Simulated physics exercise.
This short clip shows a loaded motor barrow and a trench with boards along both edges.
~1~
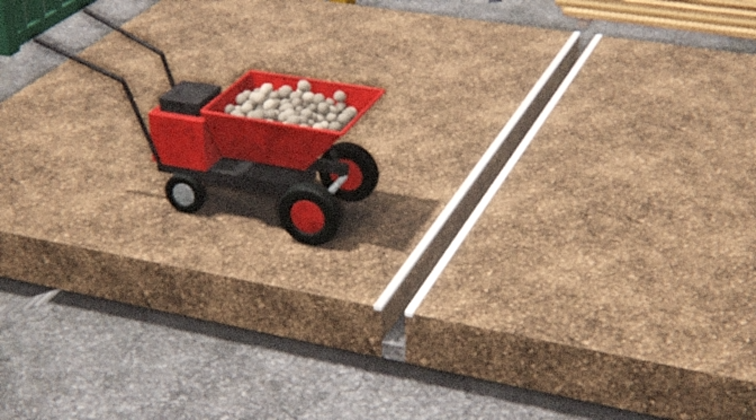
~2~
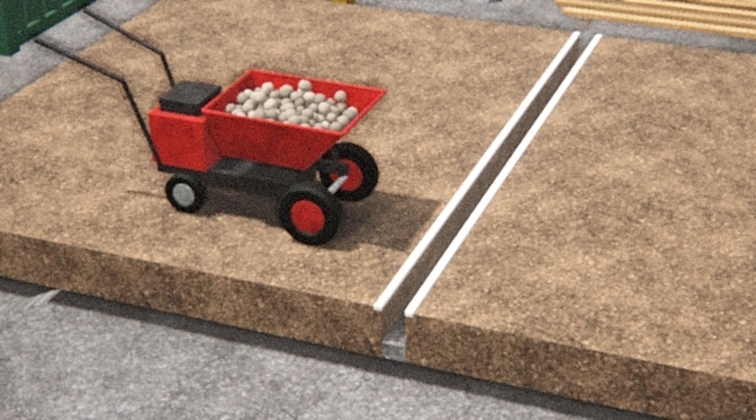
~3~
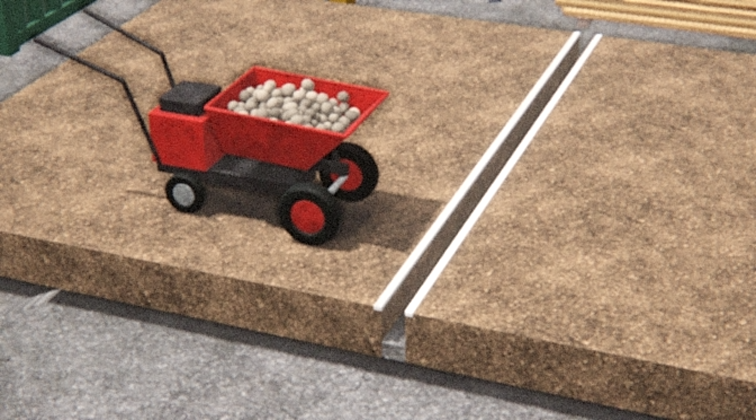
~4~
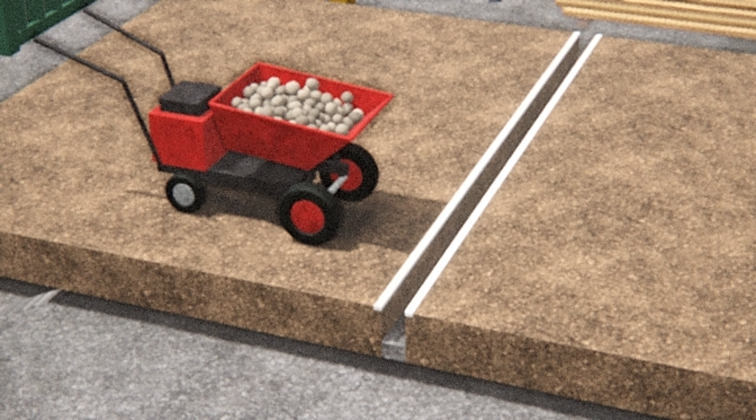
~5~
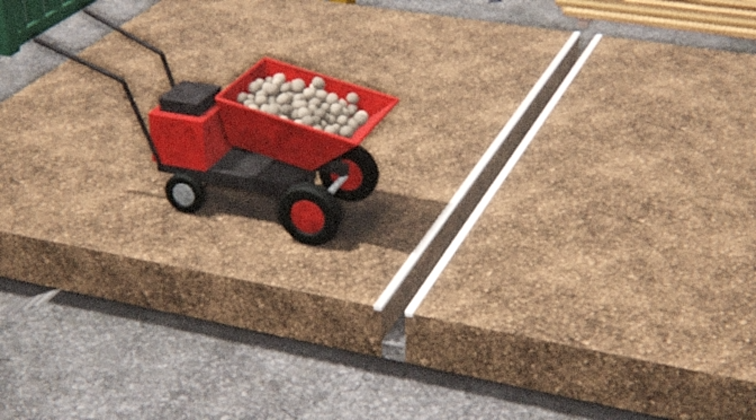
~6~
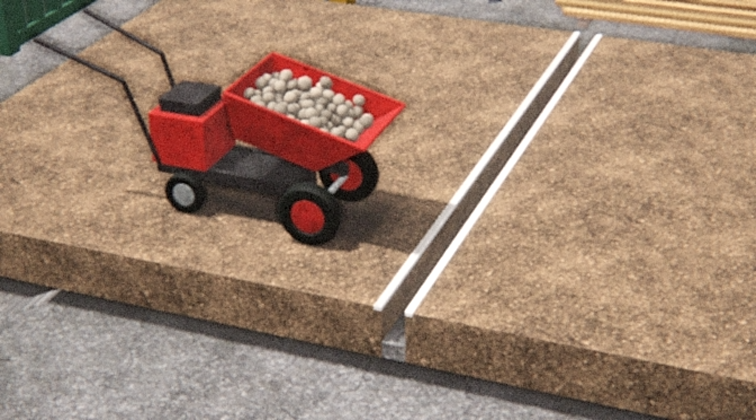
A red skip loaded with rounded pale stones on a motor barrow starts level, then gradually tilts forward to the right by a small amount, while the wheels stay still beside a narrow, white-edged trench in brown ground.
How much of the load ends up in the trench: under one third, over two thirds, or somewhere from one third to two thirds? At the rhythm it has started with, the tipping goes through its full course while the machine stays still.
Caught: One to two thirds.
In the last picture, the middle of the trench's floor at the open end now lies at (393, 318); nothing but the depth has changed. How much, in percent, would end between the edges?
The share would be around 30 per cent.
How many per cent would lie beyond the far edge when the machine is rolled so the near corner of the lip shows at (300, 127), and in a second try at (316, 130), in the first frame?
The first gives close to 10 per cent and the second 10 per cent.
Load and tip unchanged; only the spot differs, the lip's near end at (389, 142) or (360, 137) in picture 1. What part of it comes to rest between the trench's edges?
Okay, so the first one ends at 0 % and the second at 20 %.
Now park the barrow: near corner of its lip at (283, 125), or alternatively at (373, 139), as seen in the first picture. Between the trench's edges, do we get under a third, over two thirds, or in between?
First less than a third, then under a third.
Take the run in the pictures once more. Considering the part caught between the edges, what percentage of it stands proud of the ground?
My best guess is some 30 per cent.
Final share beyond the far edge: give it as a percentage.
Some 35 per cent.
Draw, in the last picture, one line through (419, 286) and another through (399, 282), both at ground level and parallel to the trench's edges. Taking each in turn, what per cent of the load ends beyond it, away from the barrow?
Around 40 per cent for the first, around 80 per cent for the second.
Soon, skip tipped well over; all in the skip.
A while on, skip tipped steeply; most in the skip; a stray few short of the trench; a small part in or heaped over the trench; a stray few beyond it; a small part falling.
Towards the end, skip tipped right over; about a quarter in the skip; a stray few short of the trench; about half in or heaped over the trench; about a third beyond it.
Finally, skip tipped right over; a small part in the skip; a small part short of the trench; about half in or heaped over the trench; about a third beyond it.
